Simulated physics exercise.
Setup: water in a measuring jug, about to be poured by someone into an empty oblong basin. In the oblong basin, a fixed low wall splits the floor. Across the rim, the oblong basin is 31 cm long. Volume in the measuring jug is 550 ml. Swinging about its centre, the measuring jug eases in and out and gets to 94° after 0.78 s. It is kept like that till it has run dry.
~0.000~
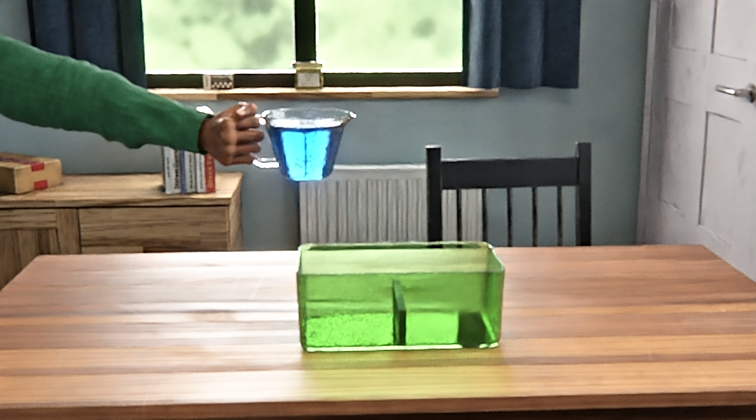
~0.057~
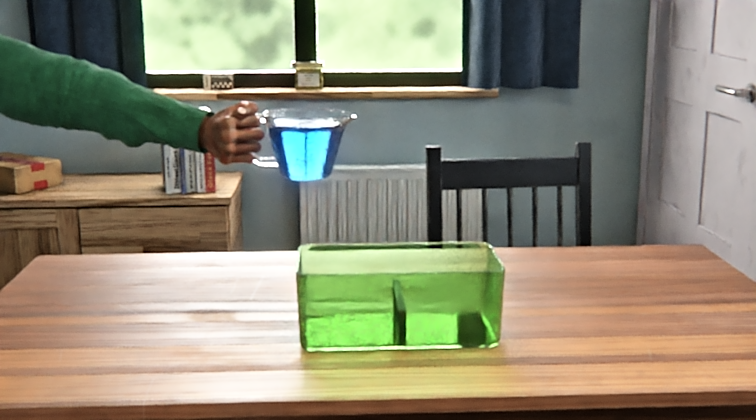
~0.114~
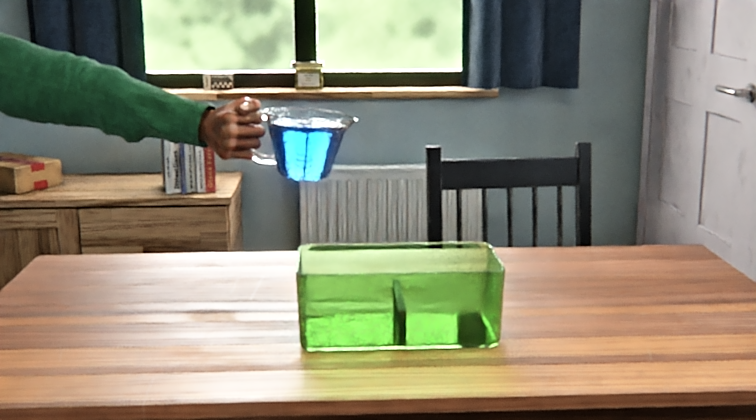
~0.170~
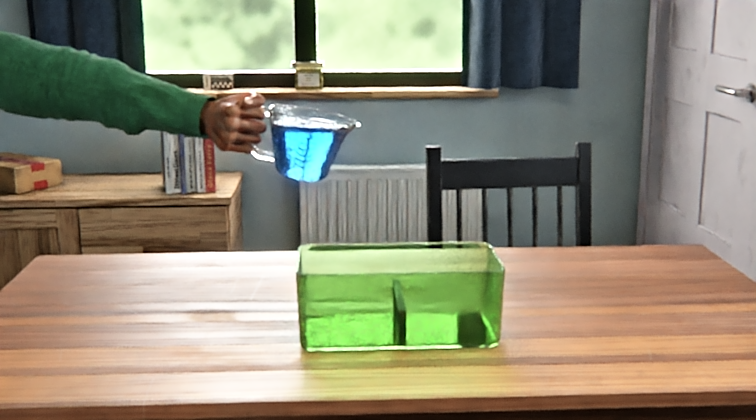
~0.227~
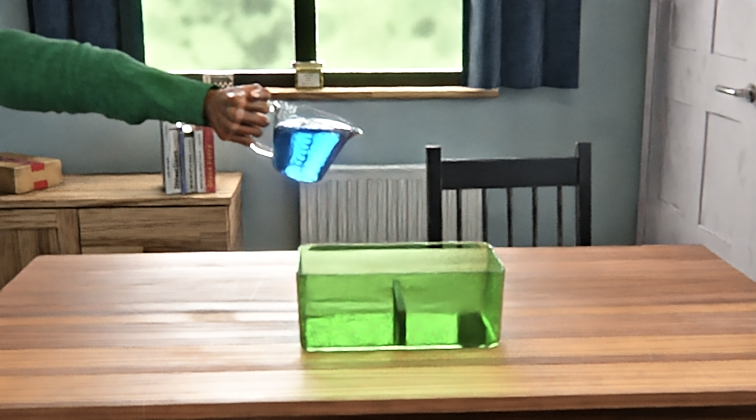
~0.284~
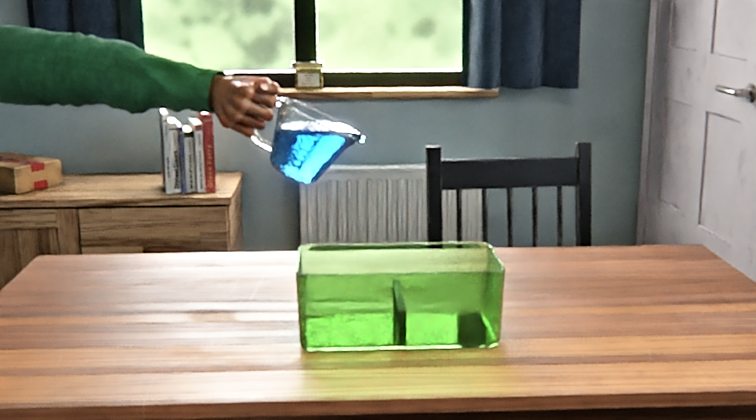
Jug of bright blue liquid tilting steadily to the right in a green-sleeved person's hand above a green rectangular basin on a wooden table.
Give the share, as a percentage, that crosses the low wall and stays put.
Around 44 %.
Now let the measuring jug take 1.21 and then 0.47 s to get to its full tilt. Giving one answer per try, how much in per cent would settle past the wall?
Try 1: Approx. 55 %; try 2: Approx. 30 %.
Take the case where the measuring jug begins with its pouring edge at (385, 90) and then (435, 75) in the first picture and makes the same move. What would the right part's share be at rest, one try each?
About 90 %, then about 75 %.
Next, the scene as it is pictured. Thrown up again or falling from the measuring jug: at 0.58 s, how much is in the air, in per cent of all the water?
Near 36 per cent of it all.
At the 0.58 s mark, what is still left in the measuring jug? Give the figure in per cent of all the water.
About 44 percent.
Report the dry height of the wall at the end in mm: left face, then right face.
Noted: Left near 46 mm, right near 48 mm.
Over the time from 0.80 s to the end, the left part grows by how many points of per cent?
Roughly 18 percent.
Then, 0.58 s in, the tilt is 80° and 44 per cent is still to pour, 3 is left of the wall and 18 right of it.
Then, 0.80 s in, the tilt is 94° and 7 per cent is still to pour, 36 is left of the wall and 43 right of it.
Then, 1.03 s in, the tilt is 94° and 0 per cent is still to pour, 54 is left of the wall and 43 right of it.
Then, 1.28 s in, the tilt is 94° and 0 per cent is still to pour, 55 is left of the wall and 44 right of it.
Finally, 55 per cent lies left of the wall, 44 right of it and 2 outside.
